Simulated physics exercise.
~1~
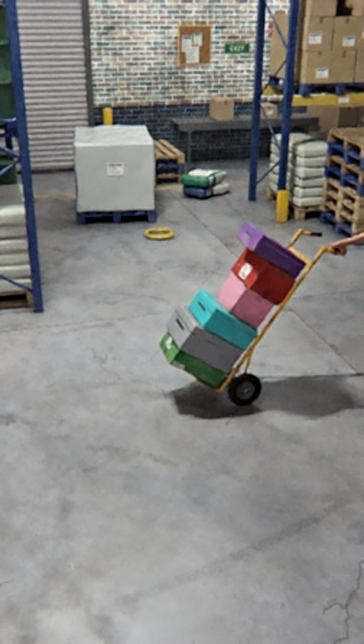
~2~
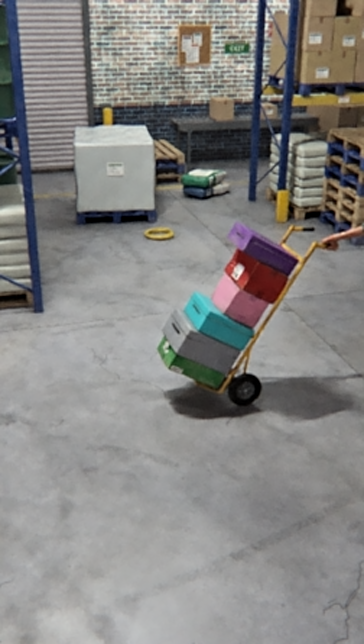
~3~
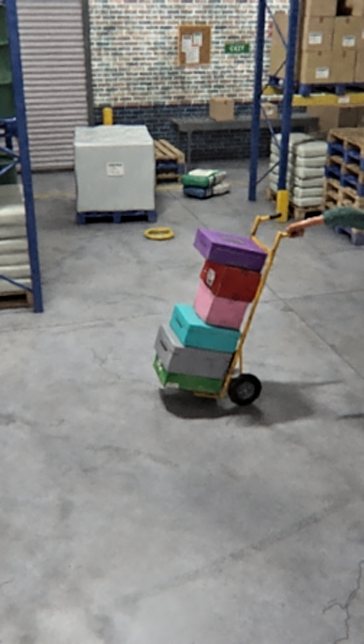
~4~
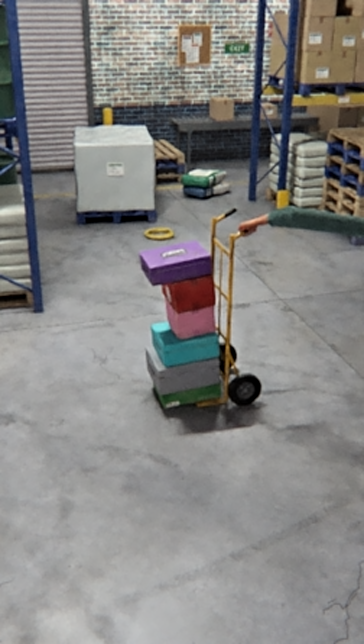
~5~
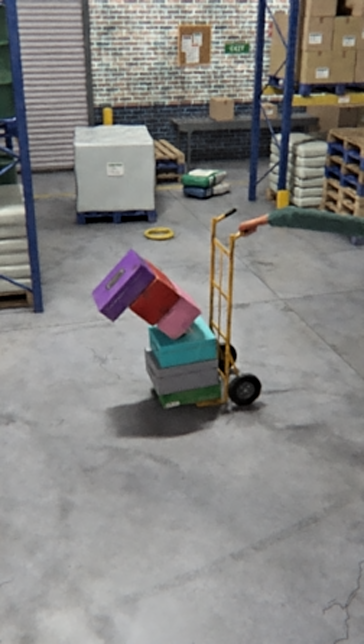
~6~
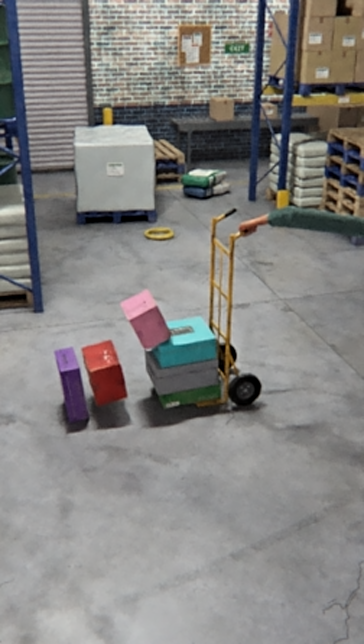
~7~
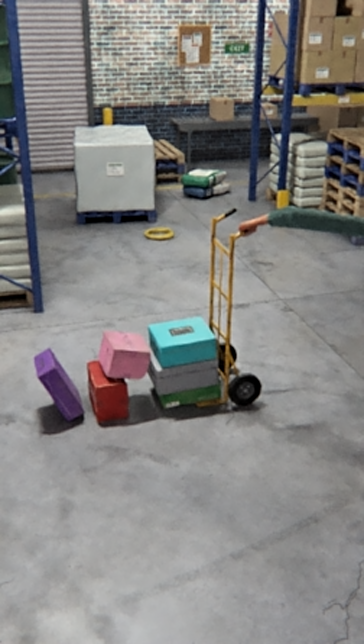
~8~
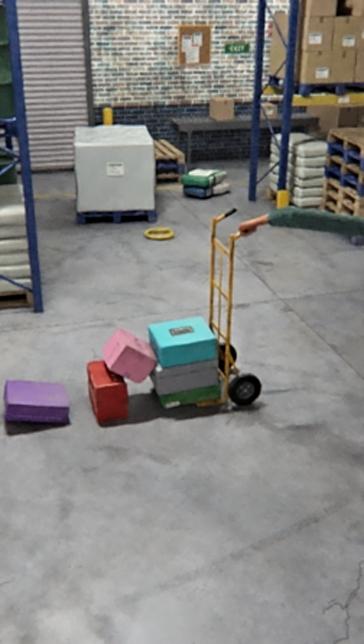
A leaning hand truck stacked with six colourful boxes was swung upright by someone at the right, and the purple, red and pink ones toppled off to the left, ending beside the truck while the turquoise, grey and green ones stayed stacked on it.
